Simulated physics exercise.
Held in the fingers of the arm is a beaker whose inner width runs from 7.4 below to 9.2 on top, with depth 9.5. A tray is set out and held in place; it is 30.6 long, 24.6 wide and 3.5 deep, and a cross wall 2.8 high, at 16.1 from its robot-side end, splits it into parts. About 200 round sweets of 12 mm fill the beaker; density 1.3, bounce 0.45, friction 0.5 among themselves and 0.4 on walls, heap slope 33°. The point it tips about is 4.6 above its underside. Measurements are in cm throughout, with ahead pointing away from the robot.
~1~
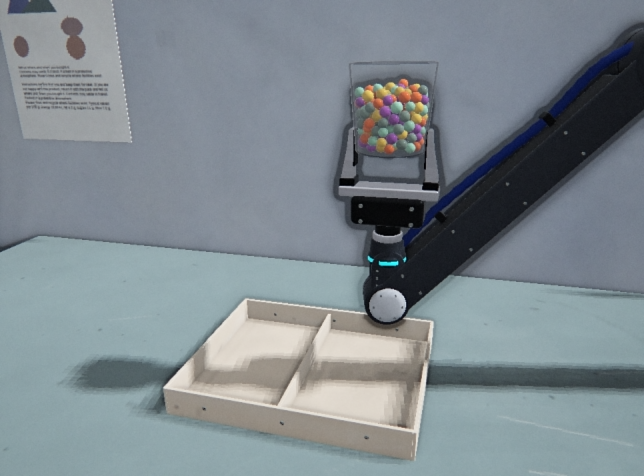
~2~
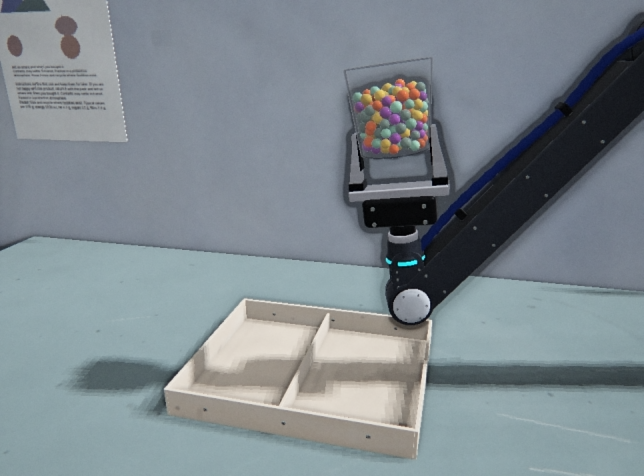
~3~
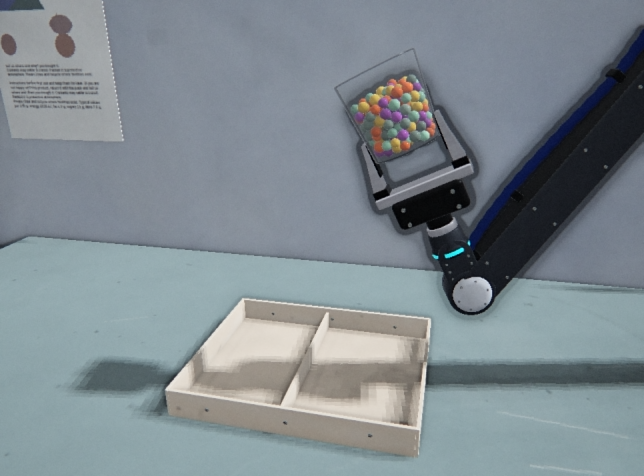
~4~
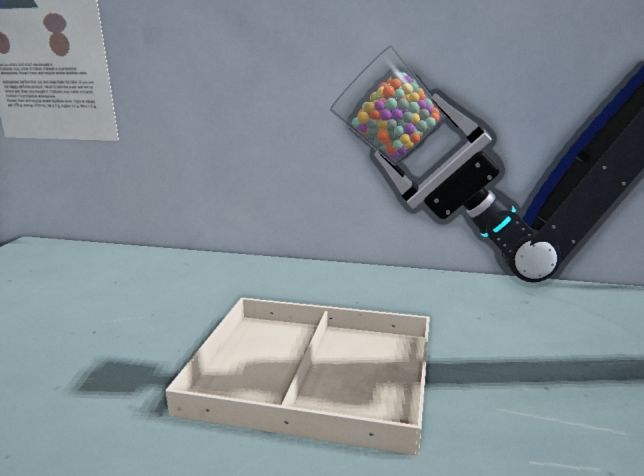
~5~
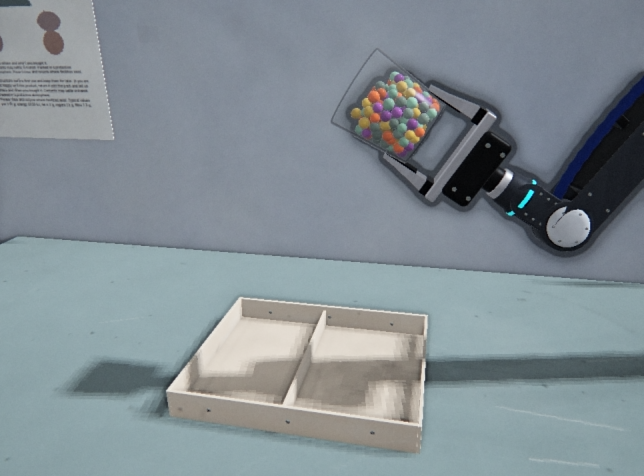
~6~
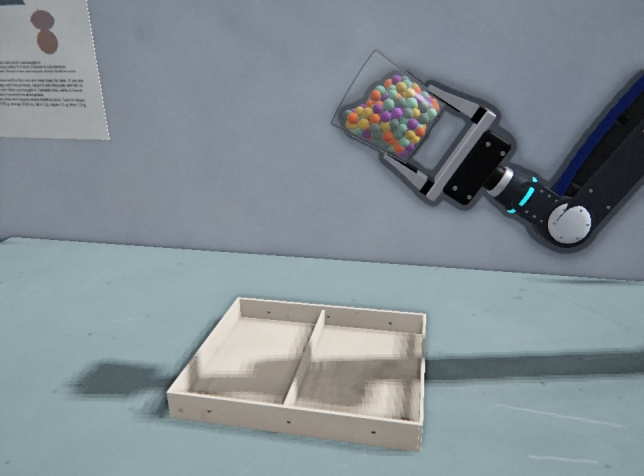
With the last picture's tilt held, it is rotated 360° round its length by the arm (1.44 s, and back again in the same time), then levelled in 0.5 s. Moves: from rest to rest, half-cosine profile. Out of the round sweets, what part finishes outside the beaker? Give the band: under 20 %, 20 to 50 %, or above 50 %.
The band is under 20 %.
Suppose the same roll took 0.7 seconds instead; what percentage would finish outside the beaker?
I'd expect approximately 0 per cent then.
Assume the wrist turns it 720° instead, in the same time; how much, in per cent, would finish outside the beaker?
In that case some 5 per cent.
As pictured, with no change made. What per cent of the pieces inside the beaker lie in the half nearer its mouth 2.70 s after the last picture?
Mouth-half share: Approx. 40 in a hundred.
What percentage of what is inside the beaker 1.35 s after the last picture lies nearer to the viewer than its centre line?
Some 55 percent of the contents is nearer the viewer than the centre line.
Then, 1.35 s after the last picture, tipped 59°, highest piece 40 above the table; 196 in the beaker, 1 in the far-side part, 1 in flight or on a rim.
Then, 2.70 s after the last picture, tipped 59°, highest piece 40 above the table; 193 in the beaker, 4 in the far-side part, 1 in flight or on a rim.
Then, 3.58 s after the last picture, upright, highest piece 41 above the table; 190 in the beaker, 7 in the far-side part, 1 in the robot-side part.
Then, 4.28 s after the last picture, upright, highest piece 41 above the table; 190 in the beaker, 7 in the far-side part, 1 in the robot-side part.
Final count, 190 in the beaker, 7 in the far-side part, 1 in the robot-side part. That is 4 % outside the beaker.
